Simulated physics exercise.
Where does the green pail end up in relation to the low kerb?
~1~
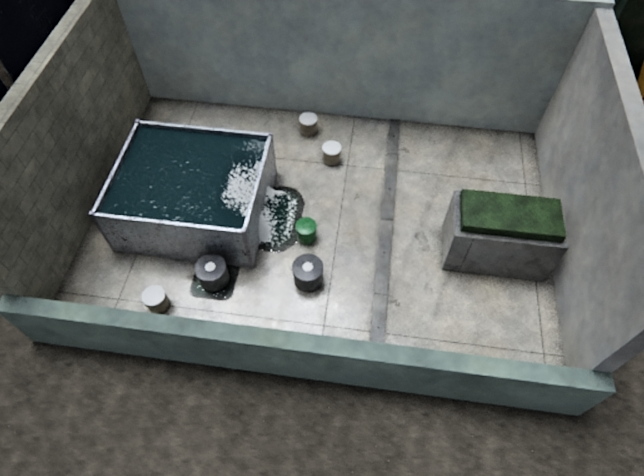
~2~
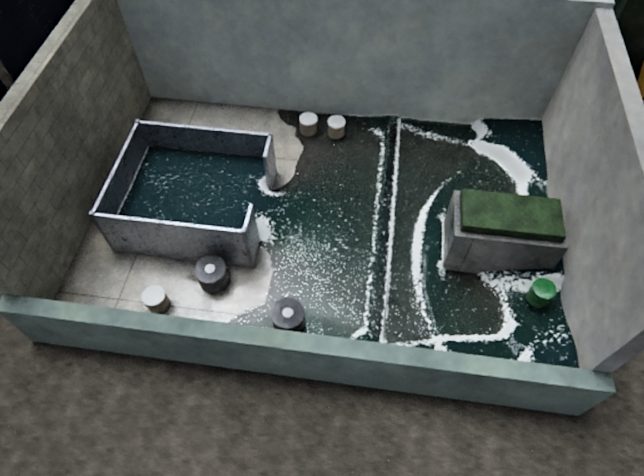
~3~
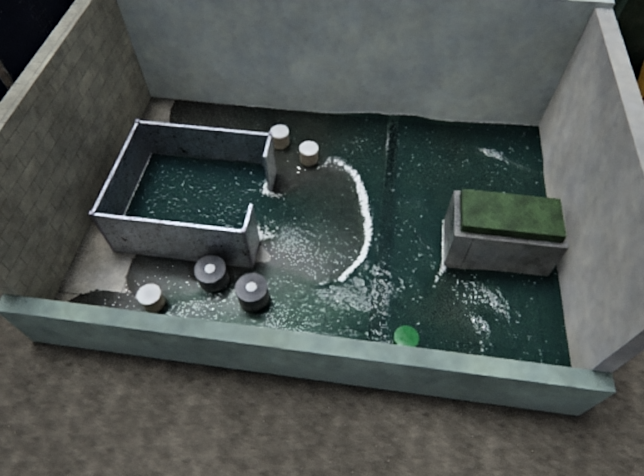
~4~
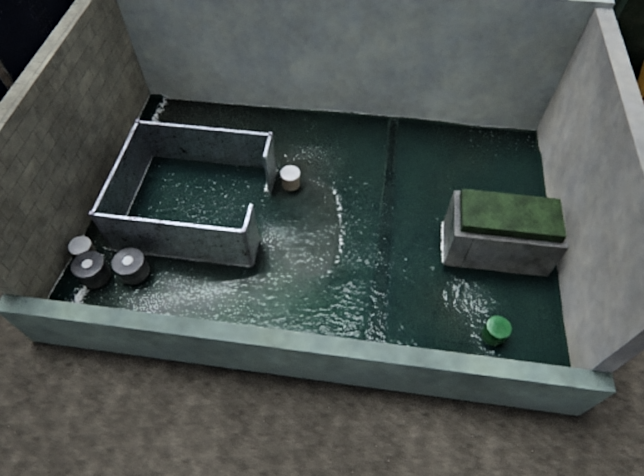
It ends up past the kerb, floating on the right side of the yard near the front wall.
